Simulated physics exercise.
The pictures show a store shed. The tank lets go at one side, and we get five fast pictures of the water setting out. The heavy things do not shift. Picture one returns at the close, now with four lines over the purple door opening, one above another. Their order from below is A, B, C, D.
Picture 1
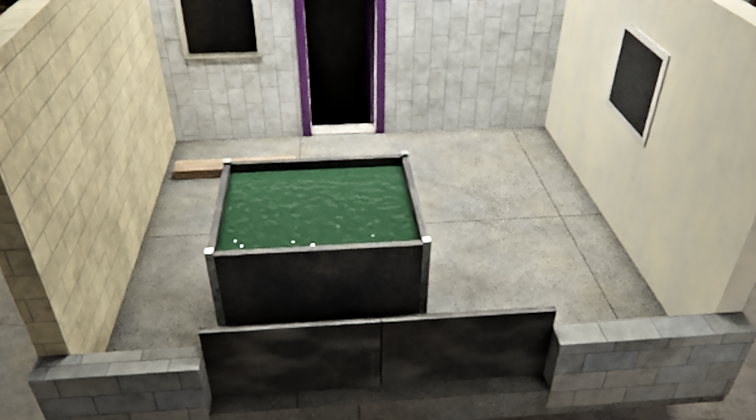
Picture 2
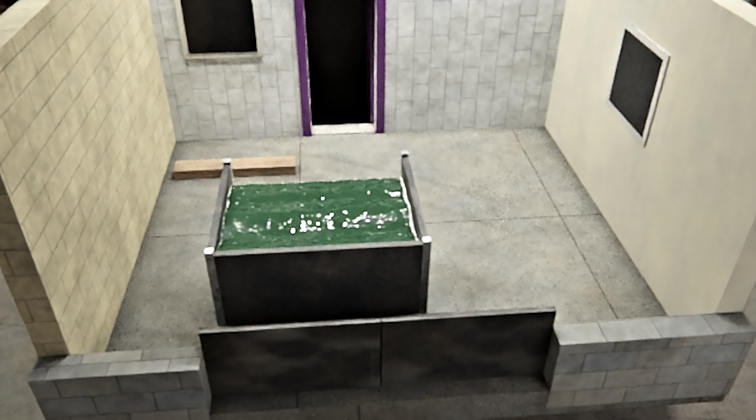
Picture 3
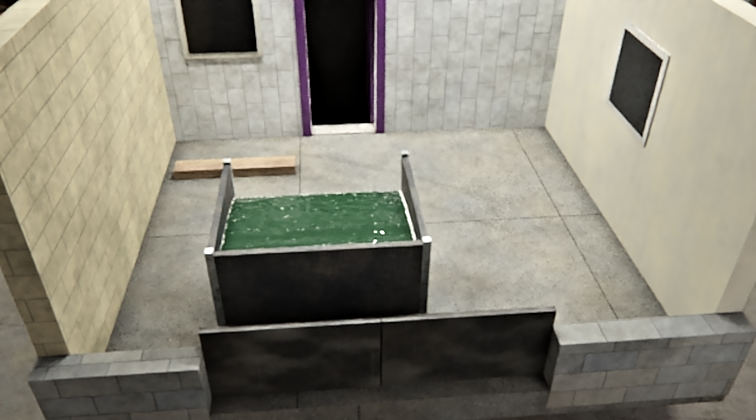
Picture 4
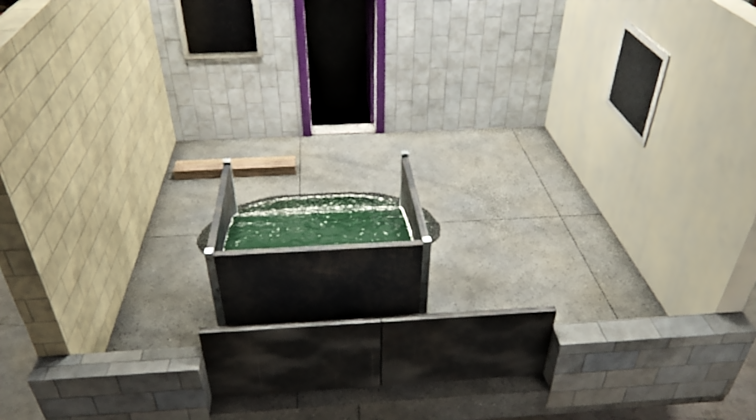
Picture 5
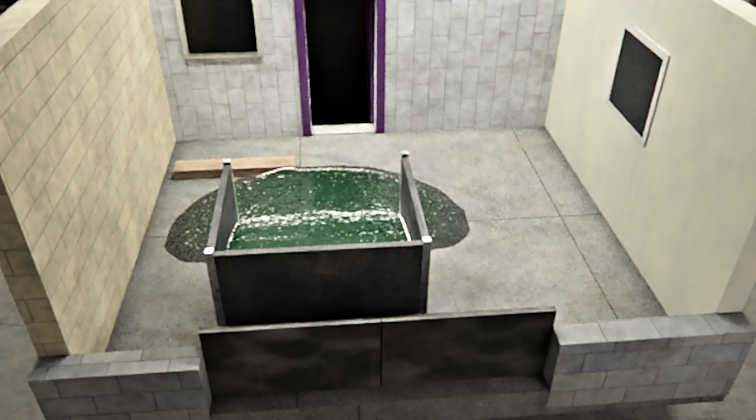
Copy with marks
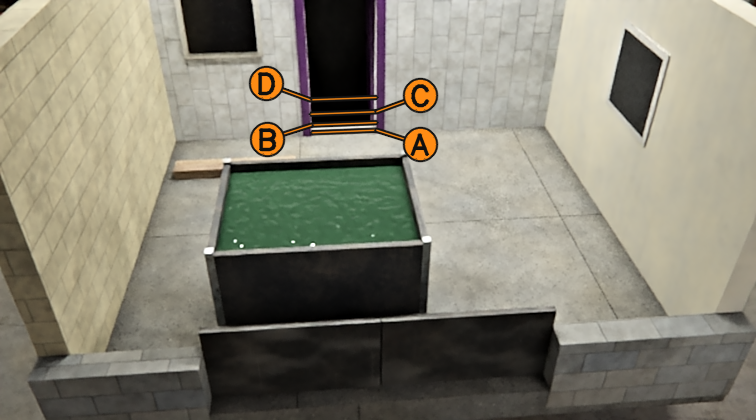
In this clip, green water rests in a dark tank inside a walled room with a purple doorway; the tank's back side disappears, the water level drops, and water spreads across the floor behind and beside the tank.
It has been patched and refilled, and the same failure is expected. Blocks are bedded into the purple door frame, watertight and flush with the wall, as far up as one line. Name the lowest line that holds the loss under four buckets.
Choose D.
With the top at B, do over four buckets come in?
Yes.
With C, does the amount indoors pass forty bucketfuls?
No.
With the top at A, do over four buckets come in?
Yes, it does.
On the marked copy, A at (344, 131); B at (344, 123); C at (343, 112); D at (343, 98); from the bottom up A, B, C, D.
If A is chosen, dozens of bucketfuls pour in.
If B is chosen, dozens of bucketfuls pour in.
If C is chosen, about 13 bucketfuls get in.
If D is chosen, a bucket or two gets in.
